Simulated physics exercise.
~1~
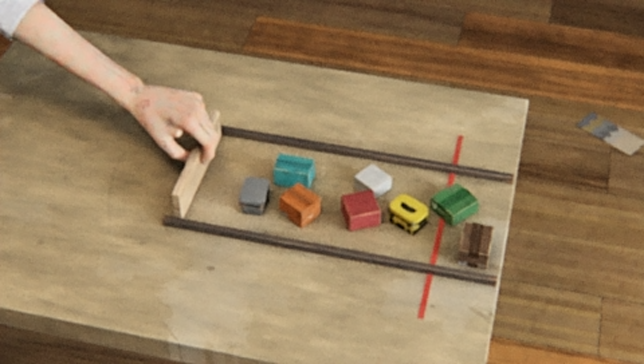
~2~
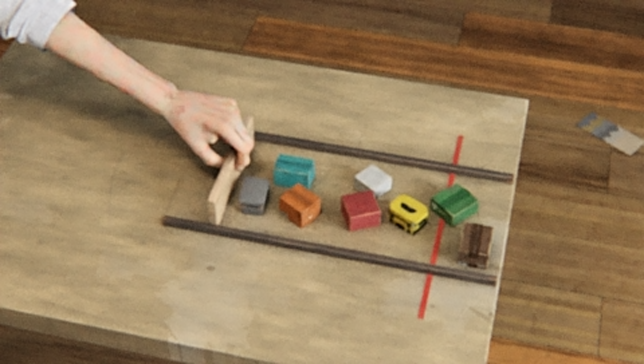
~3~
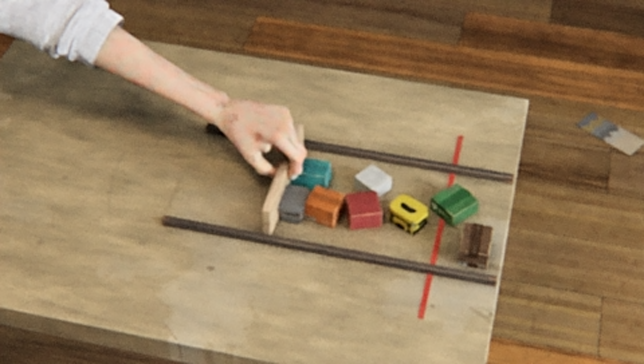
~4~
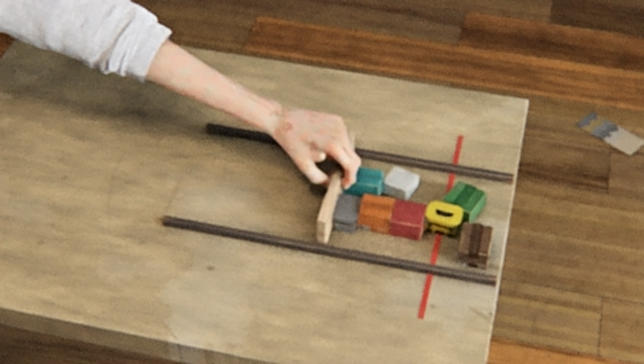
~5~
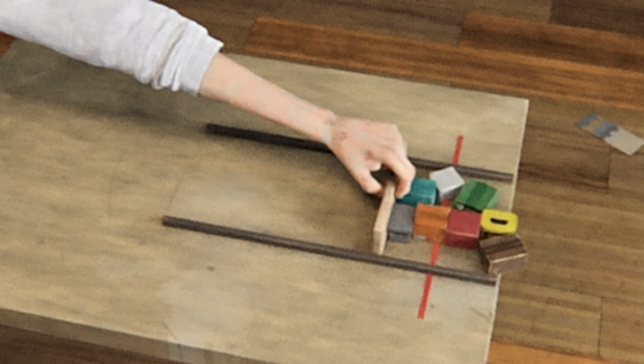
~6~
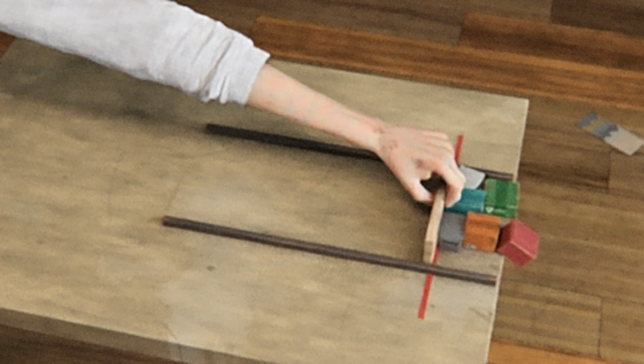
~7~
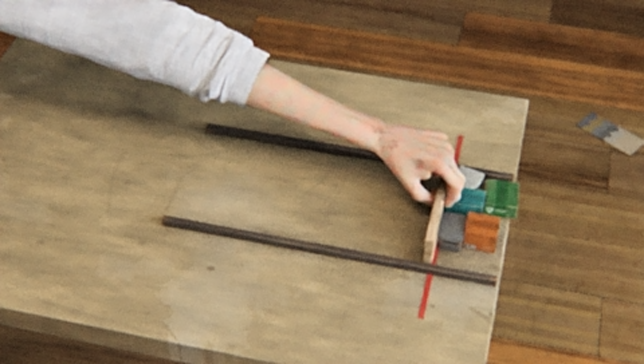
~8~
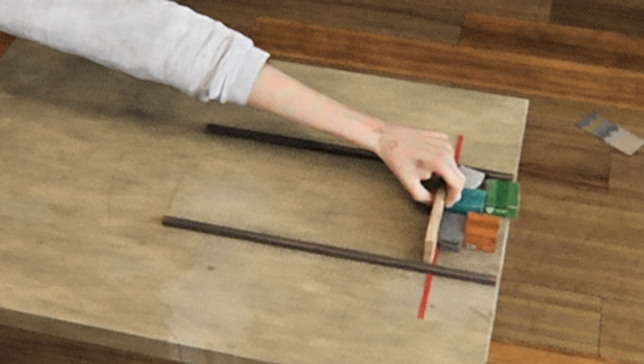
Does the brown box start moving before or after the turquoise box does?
The brown box starts moving after the turquoise box. The turquoise one is already being pushed along while the brown one still sits near the table's edge.
